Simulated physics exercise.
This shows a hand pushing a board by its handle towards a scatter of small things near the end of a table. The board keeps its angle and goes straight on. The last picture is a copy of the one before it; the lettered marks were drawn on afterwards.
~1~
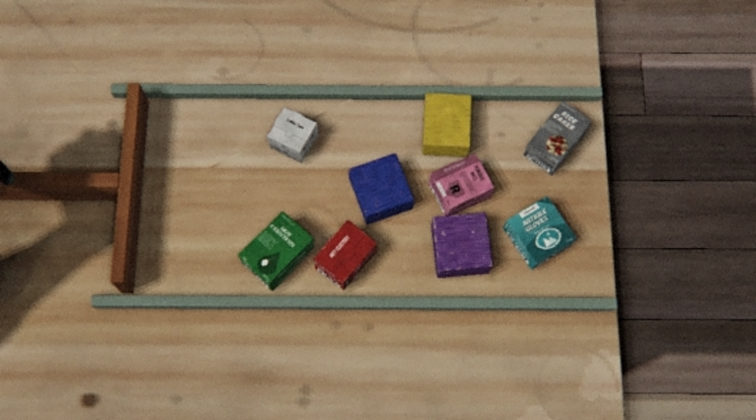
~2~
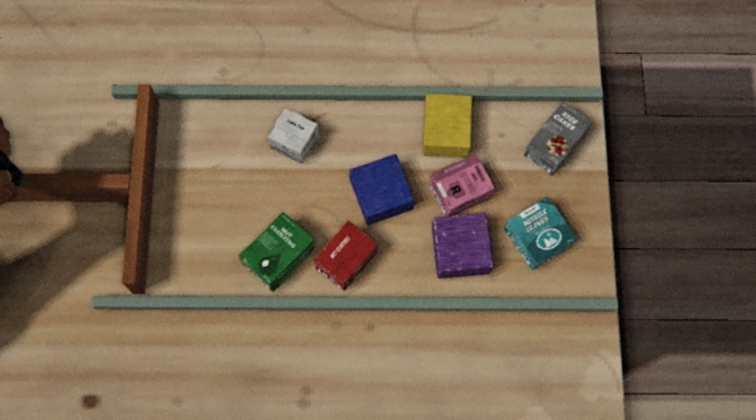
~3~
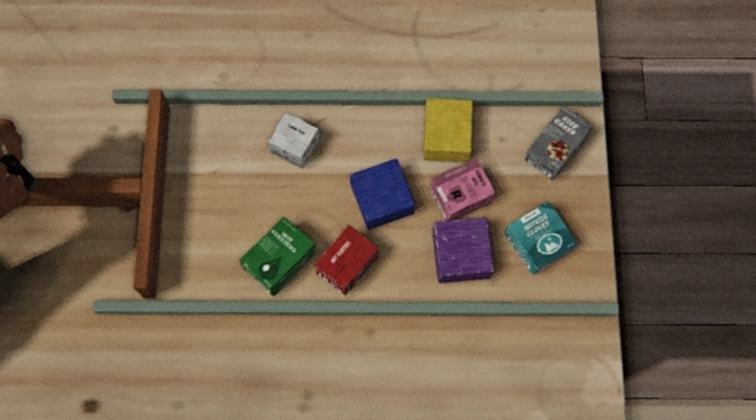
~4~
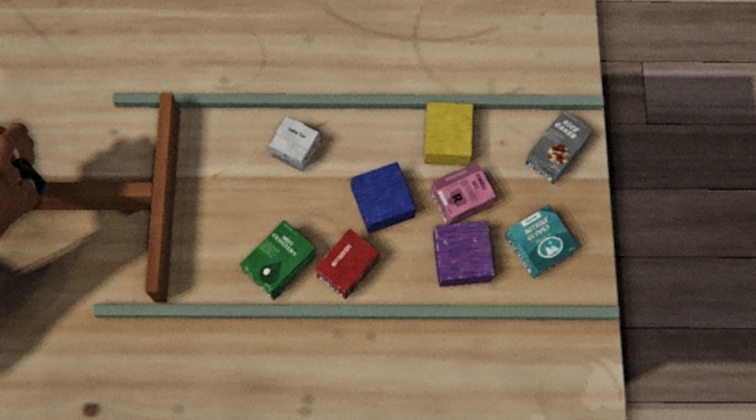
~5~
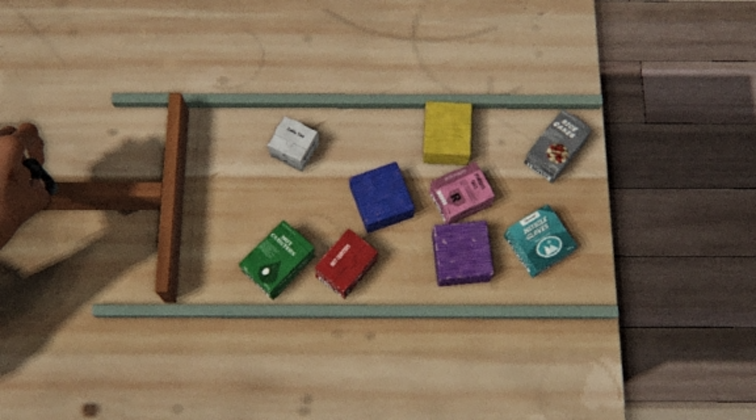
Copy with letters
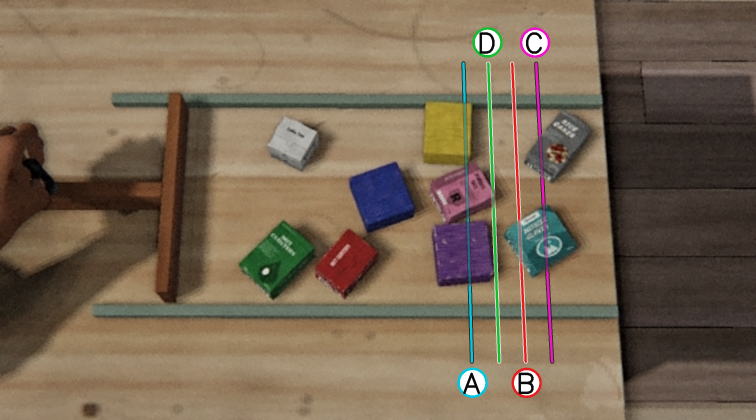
A wooden board pushed by a hand slides slowly right between two rails toward scattered small items.
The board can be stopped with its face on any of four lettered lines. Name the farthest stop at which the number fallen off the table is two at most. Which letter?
At D, and not beyond.
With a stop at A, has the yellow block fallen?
No.
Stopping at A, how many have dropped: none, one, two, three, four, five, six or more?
One.
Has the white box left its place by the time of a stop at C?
Yes.
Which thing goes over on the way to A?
The turquoise box goes over.
On the marked copy, A at (468, 205); B at (519, 205); C at (544, 205); D at (494, 205).
With D. Early on, board (285, 189); red packet (361, 268); white box (318, 138).
Further on, board (402, 190); turquoise box (571, 247); purple block (519, 255).
At the end, board (493, 190); turquoise box over the edge; purple block (609, 255); one fallen.
As for the rest, A is within the limit but short; B drops three; C drops four.
